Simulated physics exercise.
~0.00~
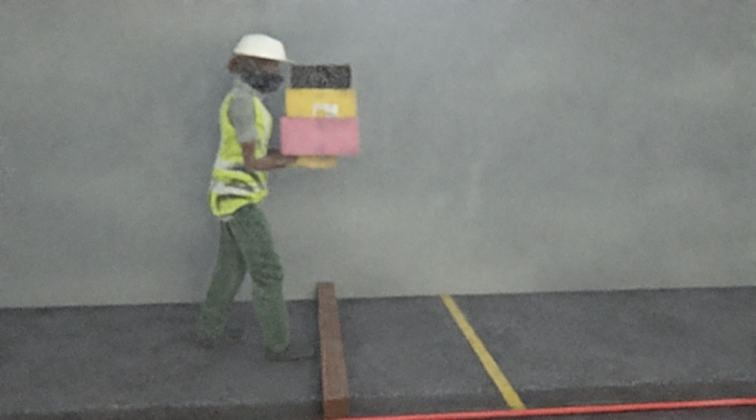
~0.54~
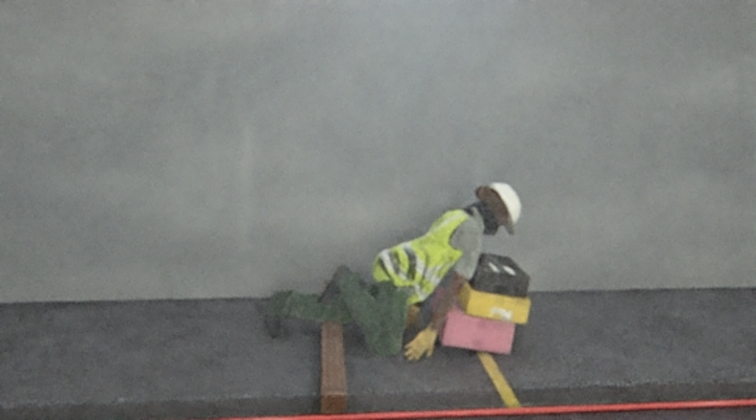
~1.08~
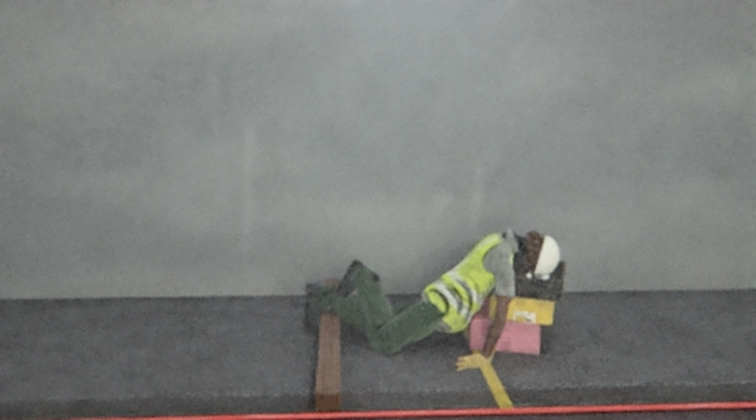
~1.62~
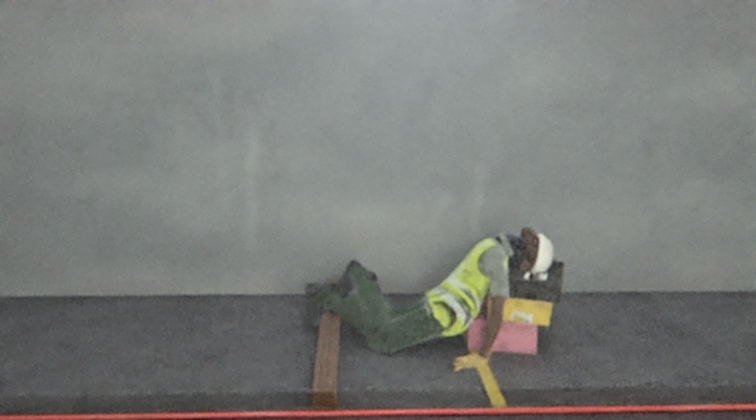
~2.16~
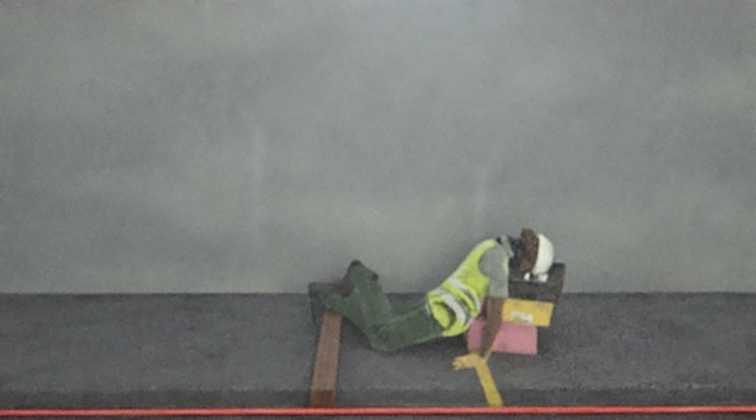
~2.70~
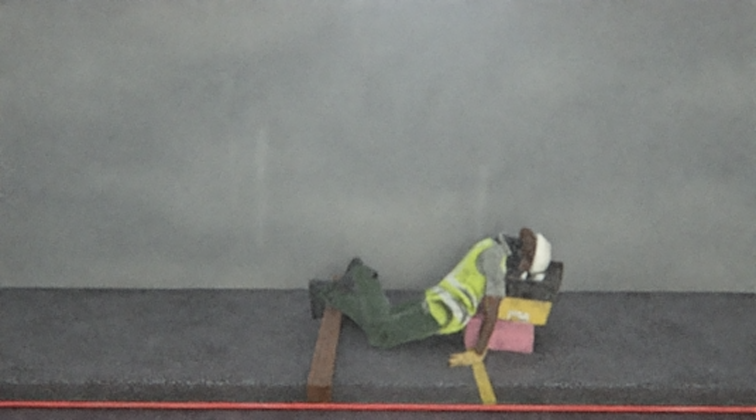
A worker carrying three boxes pitches forward over a low rail and ends slumped against them past the yellow line.
